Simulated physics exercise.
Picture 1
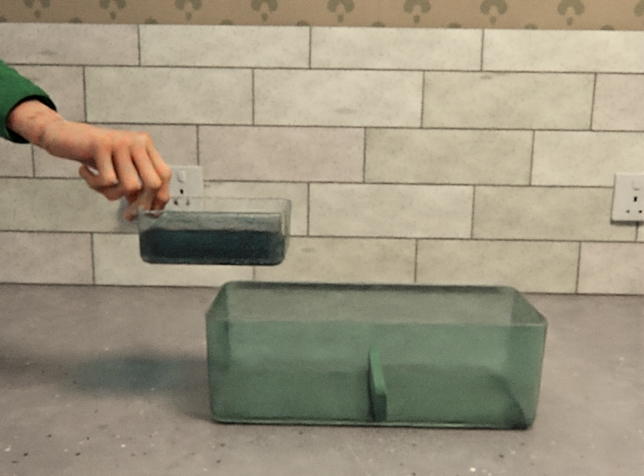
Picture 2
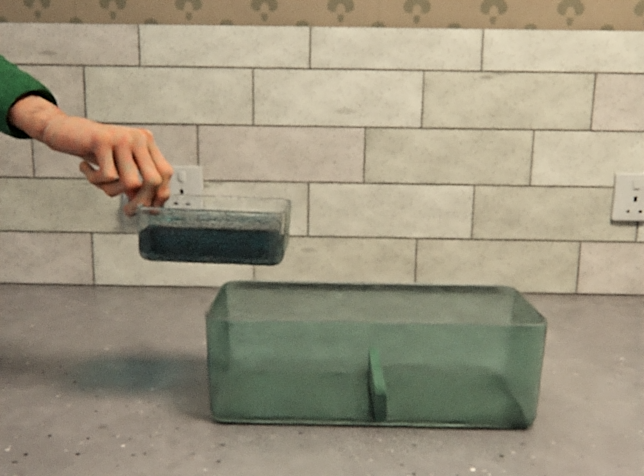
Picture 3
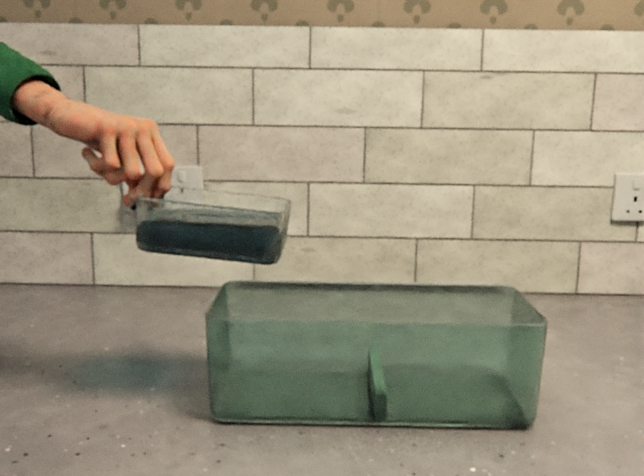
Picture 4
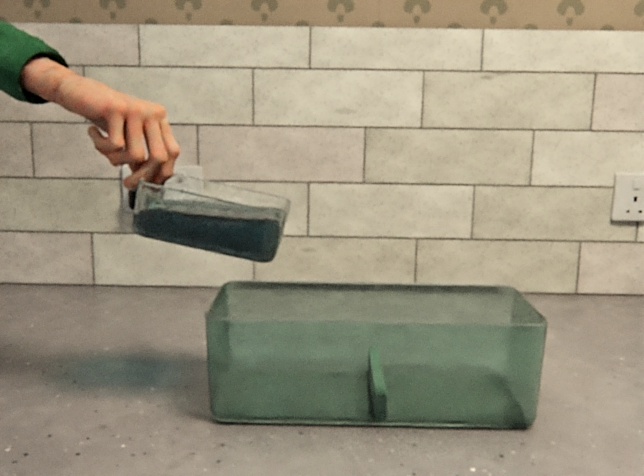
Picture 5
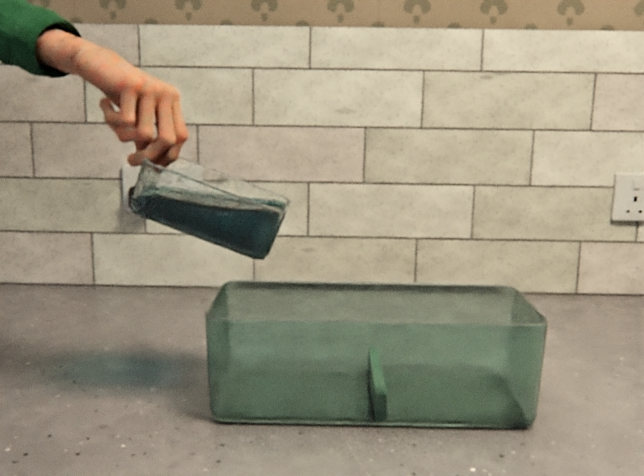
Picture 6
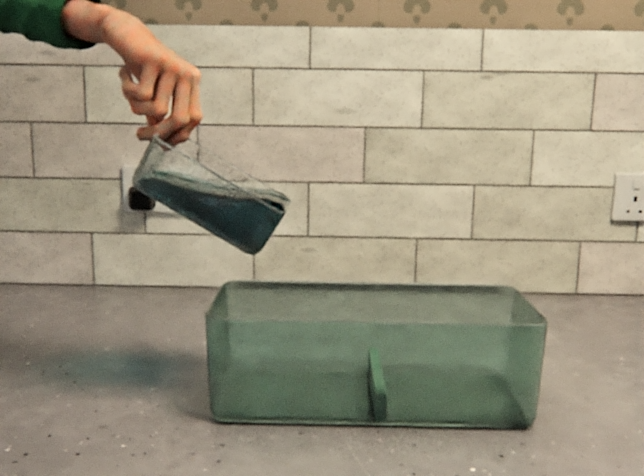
On a speckled grey counter against a tiled wall, a hand in a green sleeve held a small clear container of dark liquid above a long, divided greenish basin, then steadily tilted it to the right.
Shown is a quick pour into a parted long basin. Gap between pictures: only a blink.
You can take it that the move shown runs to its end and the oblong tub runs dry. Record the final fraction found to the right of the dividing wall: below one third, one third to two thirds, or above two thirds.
Final fraction right of the wall: One third to two thirds.
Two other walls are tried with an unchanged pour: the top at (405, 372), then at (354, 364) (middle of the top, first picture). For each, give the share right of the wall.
Case 1: 15 %; case 2: 70 %.
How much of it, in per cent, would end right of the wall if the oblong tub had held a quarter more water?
Estimate: Close to 65 per cent.
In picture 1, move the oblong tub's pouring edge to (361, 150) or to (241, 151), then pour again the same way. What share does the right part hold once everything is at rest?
Roughly 80 % and 15 %.
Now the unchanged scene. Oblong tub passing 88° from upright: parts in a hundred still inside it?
It keeps around 15 per cent at that angle.
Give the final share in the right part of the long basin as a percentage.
Roughly 55 %.
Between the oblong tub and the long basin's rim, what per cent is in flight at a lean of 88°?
Estimated: 50 per cent or thereabouts.
A moment on, the oblong tub is tipped on its side and 17 per cent is still to pour, 21 is left of the wall and 12 right of it.
Next, the oblong tub is tipped right over and 2 per cent is still to pour, 33 is left of the wall and 55 right of it.
Then the oblong tub is tipped right over and 0 per cent is still to pour, 44 is left of the wall and 54 right of it.
Later the oblong tub is tipped right over and 0 per cent is still to pour, 44 is left of the wall and 54 right of it.
In the end 44 per cent lies left of the wall, 54 right of it and 2 outside.
